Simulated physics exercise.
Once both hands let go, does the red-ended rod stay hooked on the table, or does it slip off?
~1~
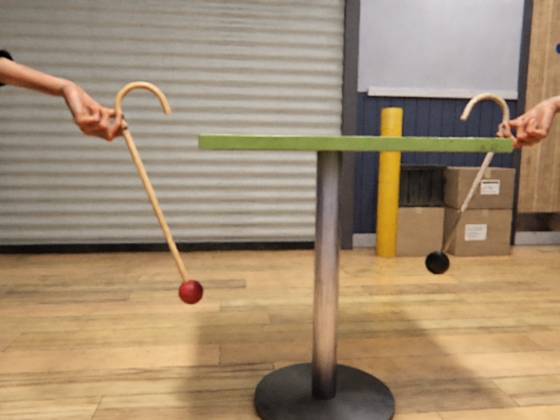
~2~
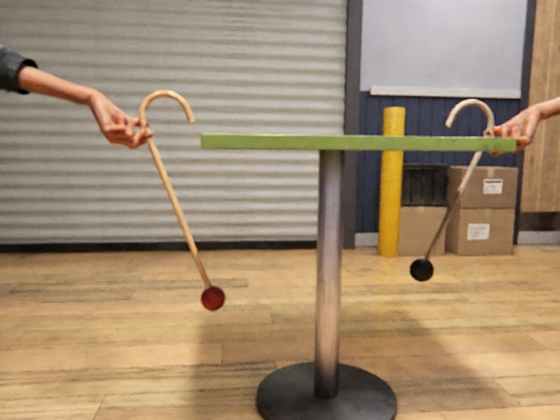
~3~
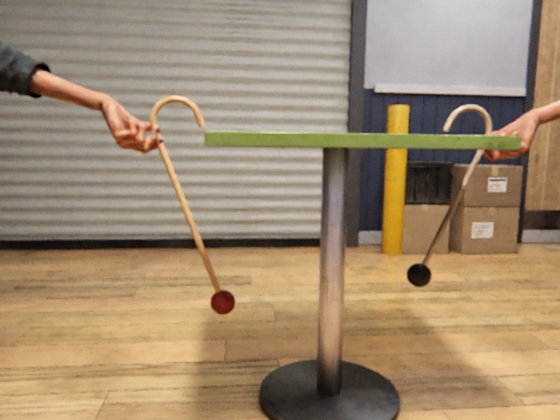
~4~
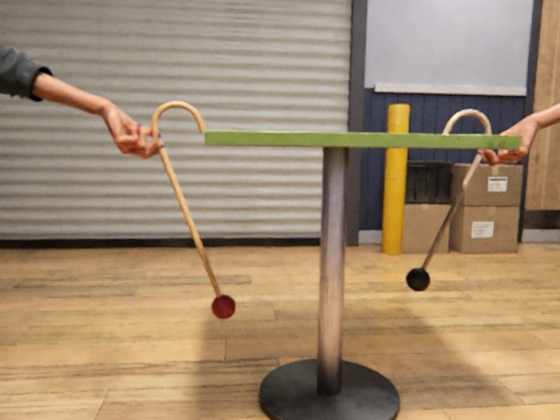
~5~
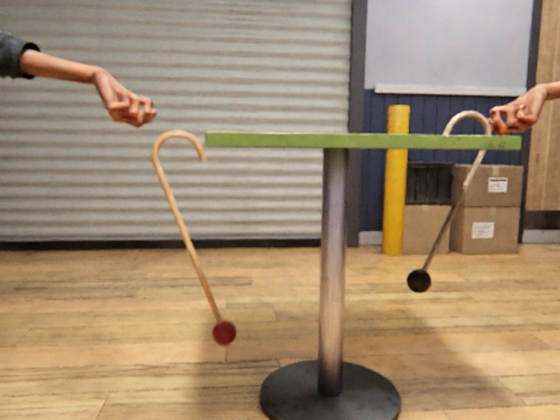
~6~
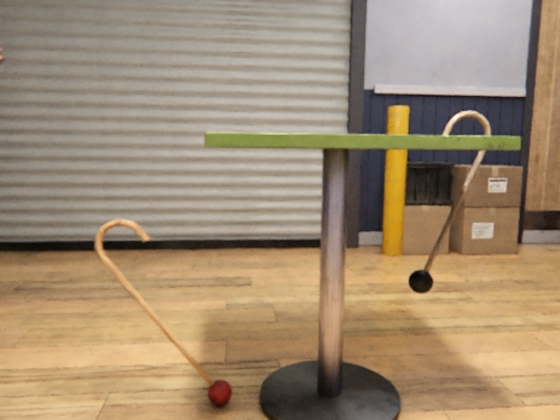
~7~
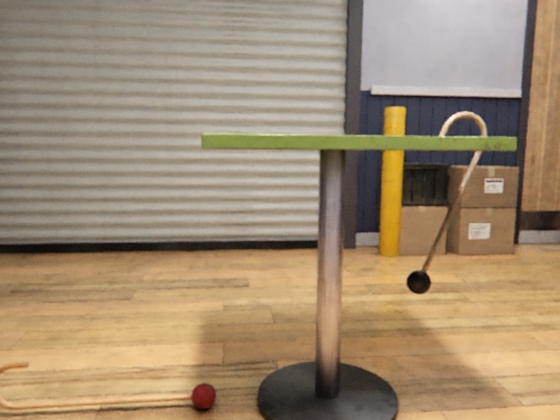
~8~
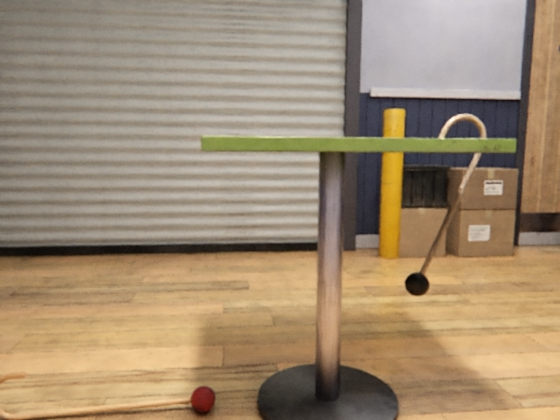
The red-ended rod slips off the left edge and drops to the floor, while the black-ended one stays hanging from the table.
